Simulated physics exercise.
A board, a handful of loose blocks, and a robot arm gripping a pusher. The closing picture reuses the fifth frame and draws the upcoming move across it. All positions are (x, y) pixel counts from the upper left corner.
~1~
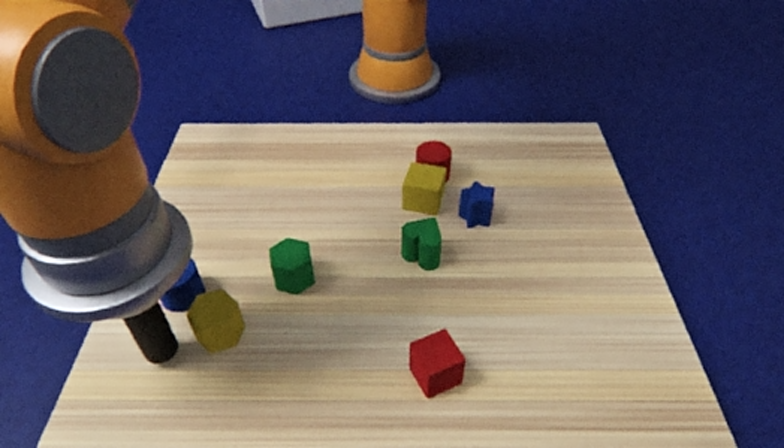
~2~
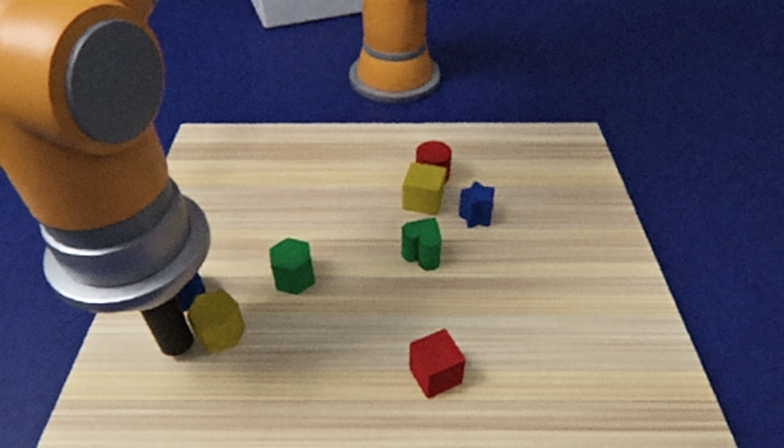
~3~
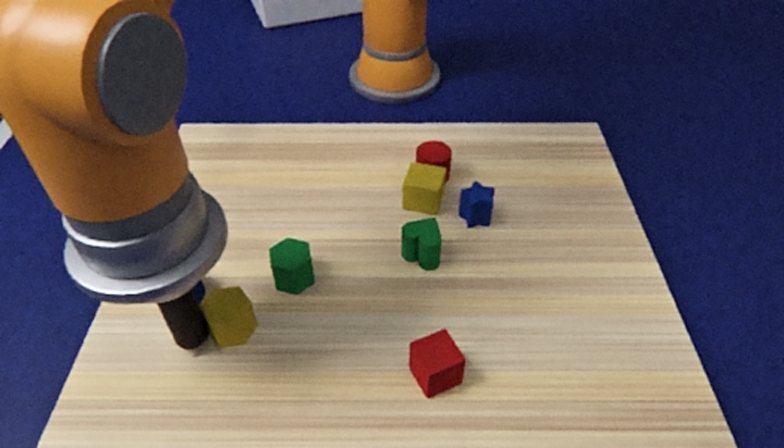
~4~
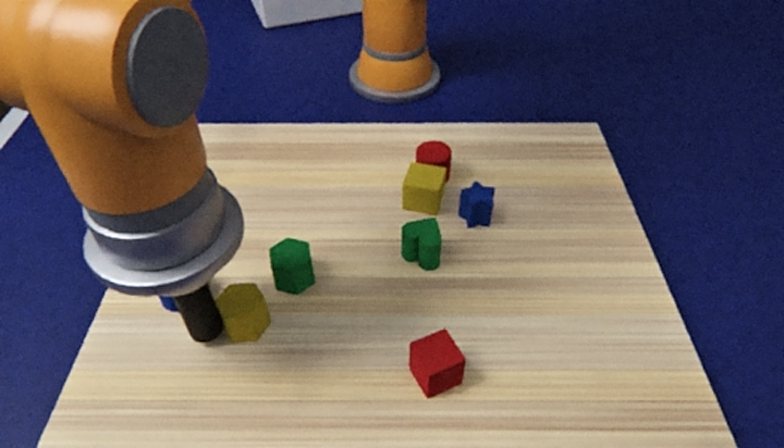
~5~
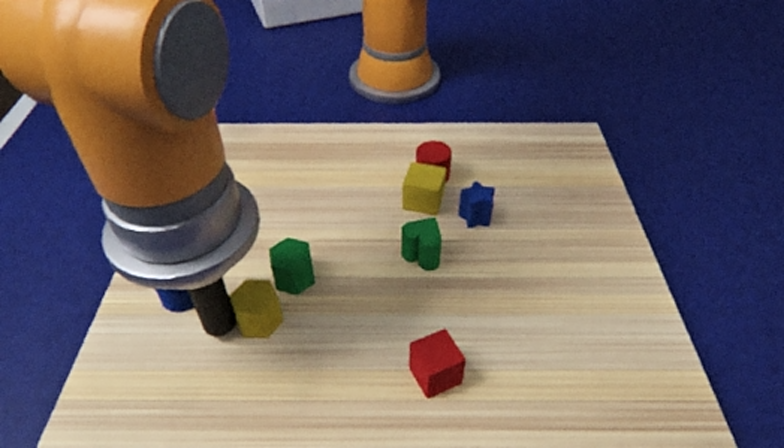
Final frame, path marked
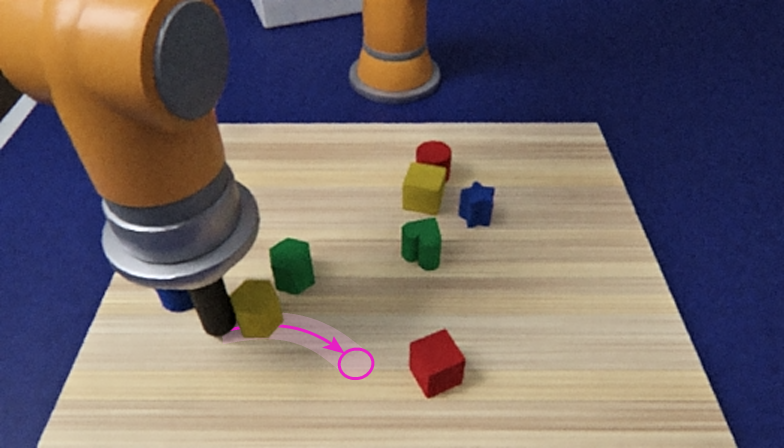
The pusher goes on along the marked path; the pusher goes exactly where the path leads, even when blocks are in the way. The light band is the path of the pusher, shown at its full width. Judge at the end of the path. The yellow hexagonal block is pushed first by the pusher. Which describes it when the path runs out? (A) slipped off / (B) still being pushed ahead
My answer is option A.
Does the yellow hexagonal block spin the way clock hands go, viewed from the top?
Final answer: No.
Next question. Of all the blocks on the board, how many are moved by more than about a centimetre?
By the end of the path, one block has moved more than about a centimetre.
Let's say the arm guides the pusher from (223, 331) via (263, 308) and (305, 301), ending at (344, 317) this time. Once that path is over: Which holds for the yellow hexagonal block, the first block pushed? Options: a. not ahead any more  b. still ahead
Correct choice: B.
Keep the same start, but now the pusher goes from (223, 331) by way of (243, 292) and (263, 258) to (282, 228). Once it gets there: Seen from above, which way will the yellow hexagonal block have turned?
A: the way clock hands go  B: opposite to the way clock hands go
I choose A.
The line goes from (223, 331) via (273, 325) and (318, 336), ending at (356, 364).
The first path, step by step. One third of the way, pusher at (271, 318); yellow hexagonal block at (304, 287), turned 10° anticlockwise.
Two thirds of the way, pusher at (318, 330); yellow hexagonal block at (326, 281), turned 35° anticlockwise.
At the end, pusher at (355, 357); yellow hexagonal block at (326, 281), turned 35° anticlockwise; green hexagonal block unmoved.
